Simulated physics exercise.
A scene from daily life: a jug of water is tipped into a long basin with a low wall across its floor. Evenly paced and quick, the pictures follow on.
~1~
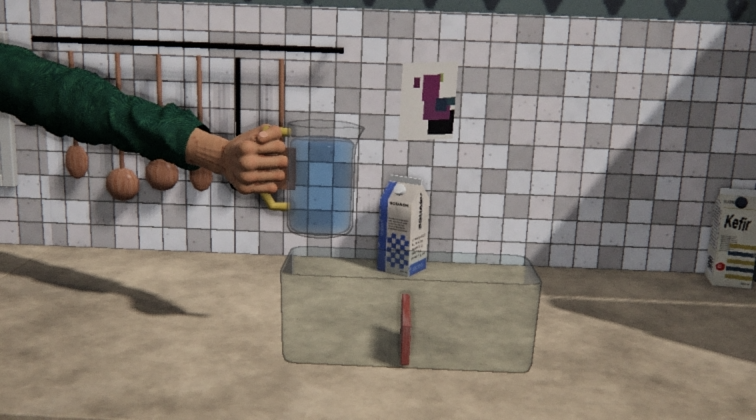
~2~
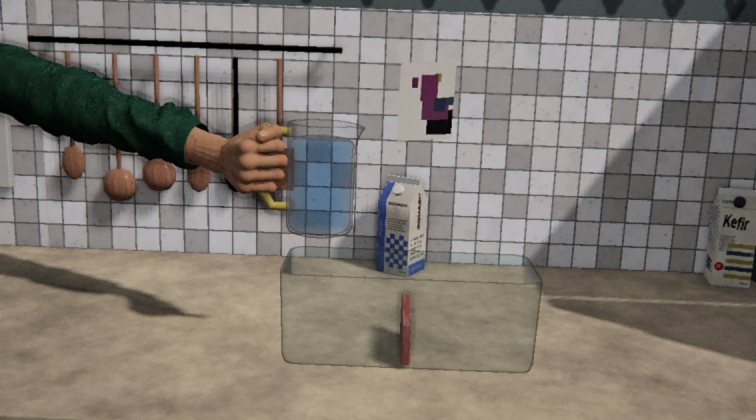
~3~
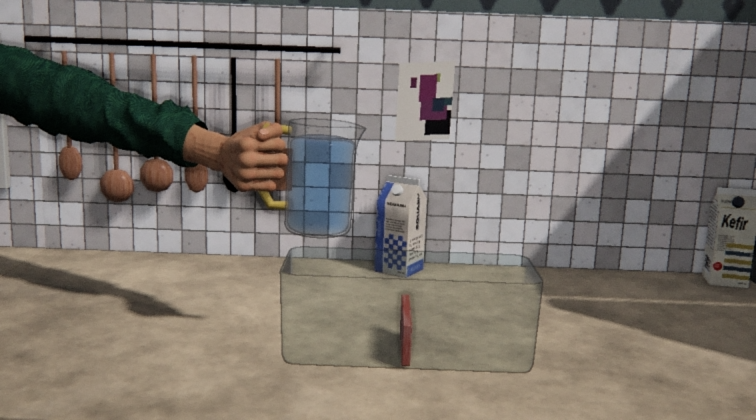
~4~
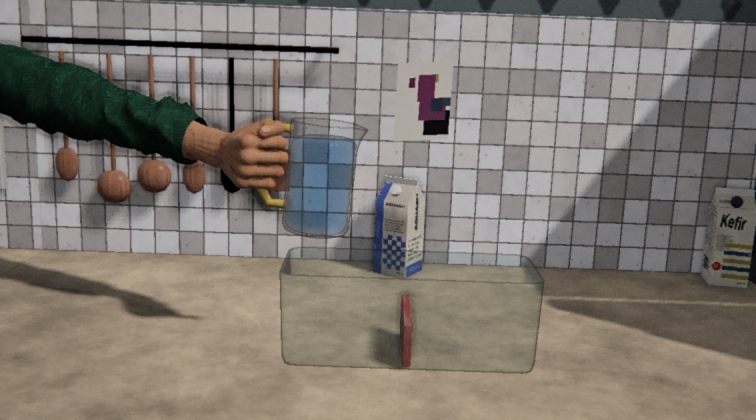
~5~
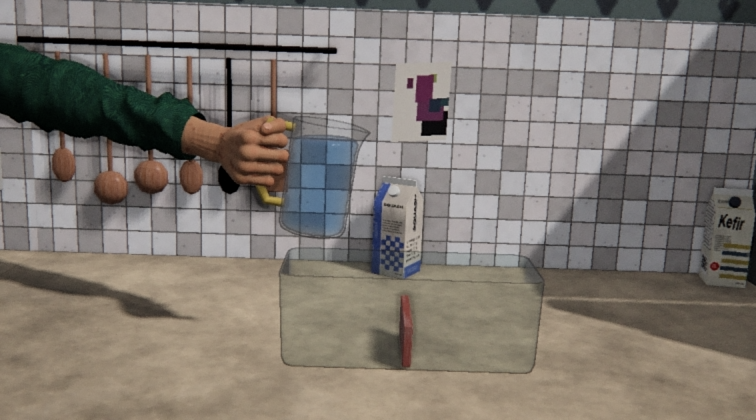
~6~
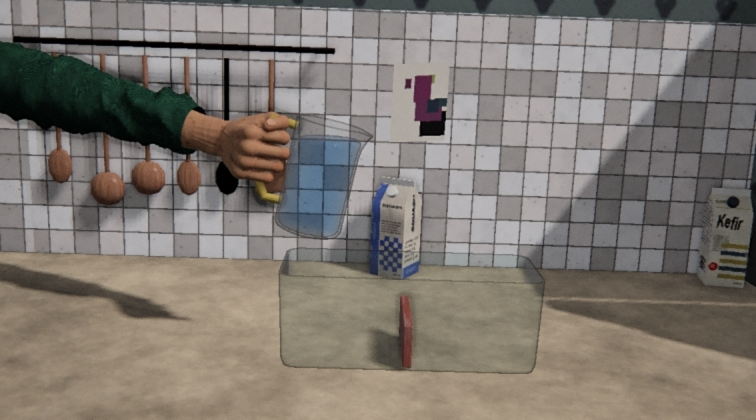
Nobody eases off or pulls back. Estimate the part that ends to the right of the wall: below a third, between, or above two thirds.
Higher than two thirds.
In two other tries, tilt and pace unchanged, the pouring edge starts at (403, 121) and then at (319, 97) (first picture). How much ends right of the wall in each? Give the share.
Roughly 95 per cent, then roughly 5 per cent.
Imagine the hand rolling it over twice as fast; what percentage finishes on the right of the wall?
Some 70 per cent.
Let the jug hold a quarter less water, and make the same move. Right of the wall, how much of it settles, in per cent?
Close to 75 per cent.
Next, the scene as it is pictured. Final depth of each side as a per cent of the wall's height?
About 10 per cent on the left and 50 per cent on the right.
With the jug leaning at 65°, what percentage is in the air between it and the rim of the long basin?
I'd say some 10 per cent of it.
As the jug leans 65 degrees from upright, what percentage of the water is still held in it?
90 %.
A moment on, the jug is tipped part way and 88 per cent is still to pour, 0 is left of the wall and 3 right of it.
Next, the jug is tipped right over and 37 per cent is still to pour, 2 is left of the wall and 45 right of it.
Then the jug is tipped right over and 1 per cent is still to pour, 16 is left of the wall and 81 right of it.
Later the jug is tipped right over and 0 per cent is still to pour, 19 is left of the wall and 81 right of it.
At rest 19 per cent lies left of the wall, 81 right of it and 0 outside.
